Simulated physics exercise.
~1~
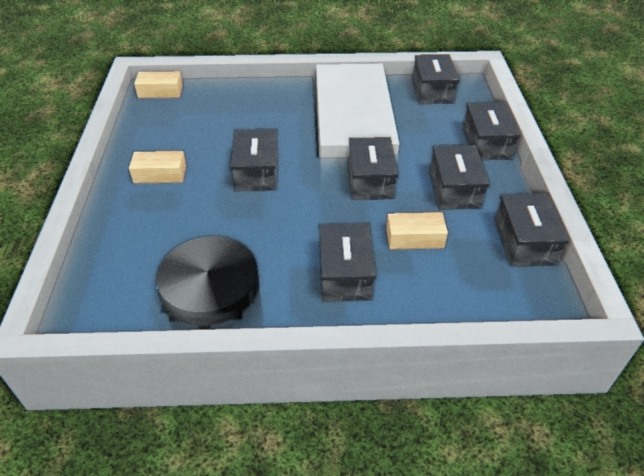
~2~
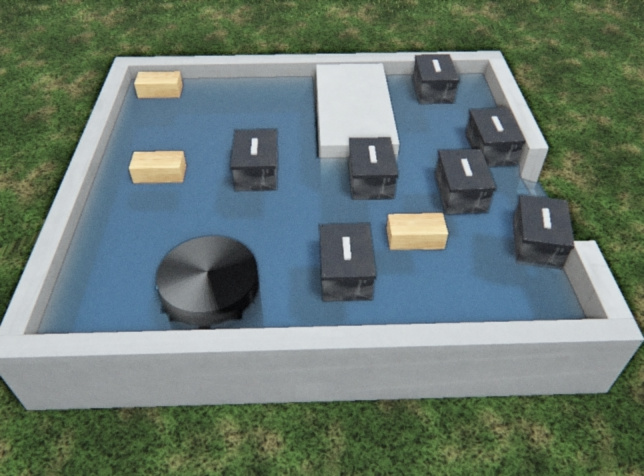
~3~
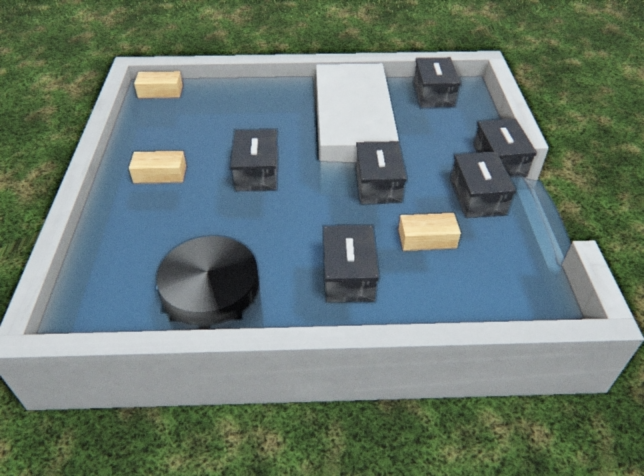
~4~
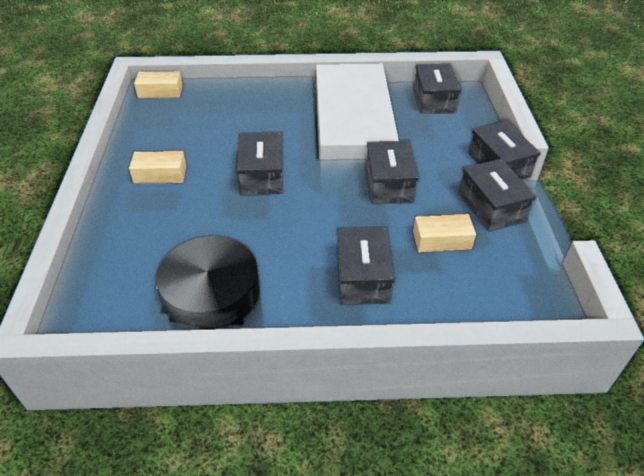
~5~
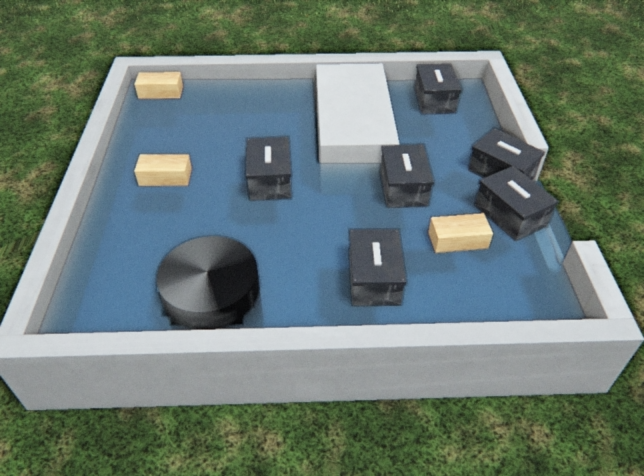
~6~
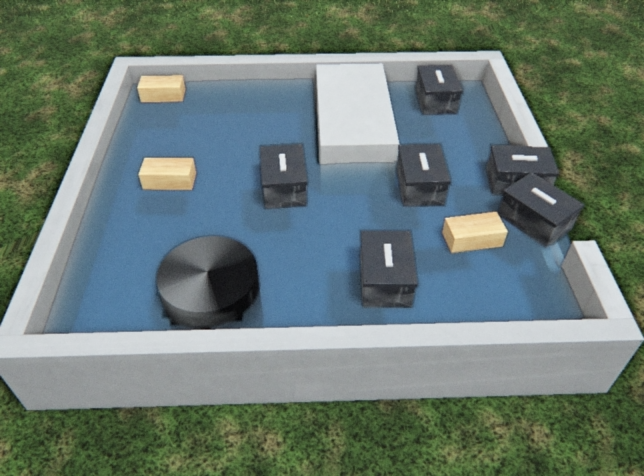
A walled pool of water opened on its right side, and one dark box slipped out of view there while the other dark boxes and a wooden block drifted toward the gap, some turning.
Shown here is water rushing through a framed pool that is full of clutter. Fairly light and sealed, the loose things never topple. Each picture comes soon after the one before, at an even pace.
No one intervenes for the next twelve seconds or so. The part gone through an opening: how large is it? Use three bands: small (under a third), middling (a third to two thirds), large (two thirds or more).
Large.
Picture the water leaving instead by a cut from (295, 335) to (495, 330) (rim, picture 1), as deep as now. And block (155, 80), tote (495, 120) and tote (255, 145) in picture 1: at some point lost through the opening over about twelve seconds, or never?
One by one, that's not lost, not lost, lost.
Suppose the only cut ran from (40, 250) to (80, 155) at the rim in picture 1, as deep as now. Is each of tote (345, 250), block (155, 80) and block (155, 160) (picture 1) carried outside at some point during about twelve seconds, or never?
Object one: Leaves; object two: Remains; object three: Leaves.
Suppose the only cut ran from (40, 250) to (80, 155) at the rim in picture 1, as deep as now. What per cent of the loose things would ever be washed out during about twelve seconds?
Some 30 per cent.
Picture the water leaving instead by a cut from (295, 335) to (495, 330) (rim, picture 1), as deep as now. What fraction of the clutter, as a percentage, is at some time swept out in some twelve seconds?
Near 40 in a hundred.
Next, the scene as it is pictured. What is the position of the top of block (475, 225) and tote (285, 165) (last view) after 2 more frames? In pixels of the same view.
First object around (520, 213); second object around (323, 176).
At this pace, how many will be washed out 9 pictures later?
5.
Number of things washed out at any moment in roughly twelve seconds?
7.
A moment on, 3 of 10 are out; 7 afloat.
Next, 5 of 10 are out; 5 afloat.
Later, 6 of 10 are out; 4 afloat.
In the end, 7 of 10 are out; 3 afloat.
